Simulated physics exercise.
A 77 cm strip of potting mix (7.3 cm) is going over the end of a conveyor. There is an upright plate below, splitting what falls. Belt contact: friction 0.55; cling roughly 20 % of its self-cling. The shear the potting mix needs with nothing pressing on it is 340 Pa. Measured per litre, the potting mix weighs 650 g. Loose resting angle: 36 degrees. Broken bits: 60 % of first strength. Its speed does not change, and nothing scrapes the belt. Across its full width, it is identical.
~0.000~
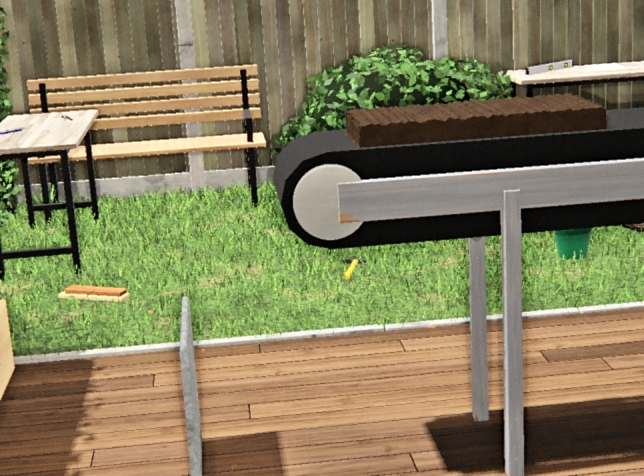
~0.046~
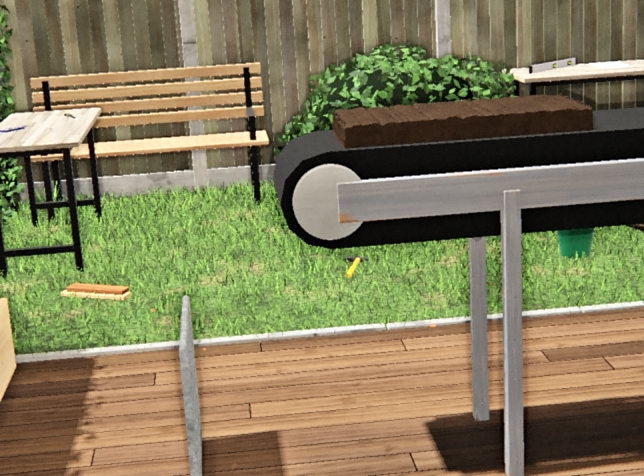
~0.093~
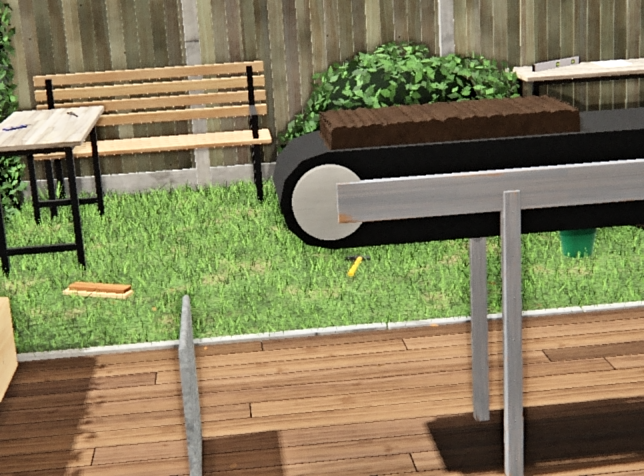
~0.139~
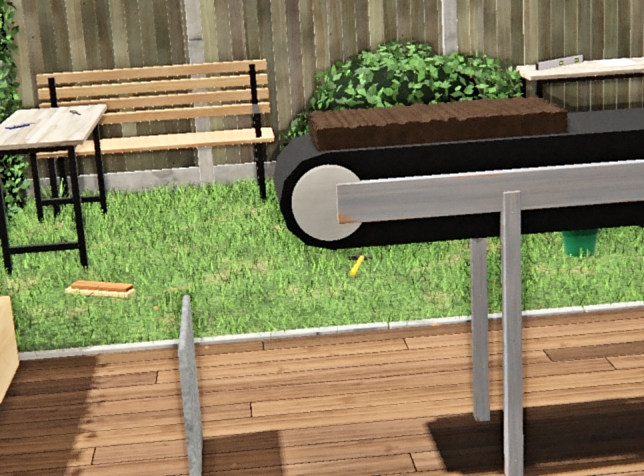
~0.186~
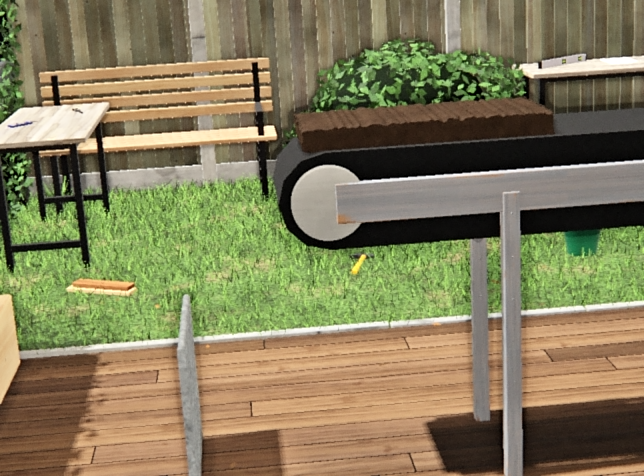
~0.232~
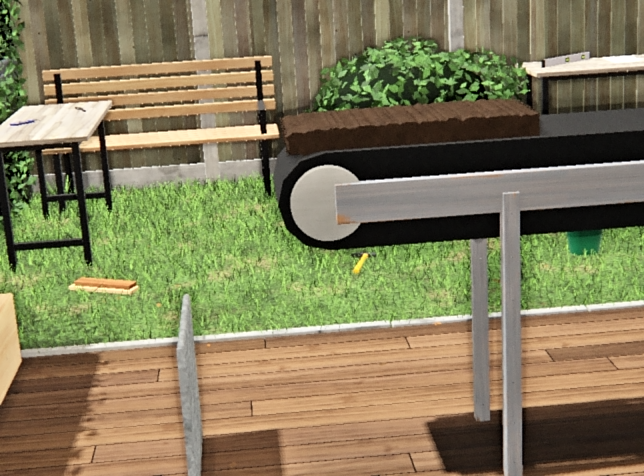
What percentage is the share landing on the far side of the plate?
Roughly 0 %.
After 0.49 s, 0 % is beyond the plate's line.
After 0.79 s, 0 % is beyond the plate's line.
After 1.09 s, 0 % is beyond the plate's line.
After 1.39 s, 0 % is beyond the plate's line.
After 2.61 s, at the end, 0 % is beyond the plate's line.
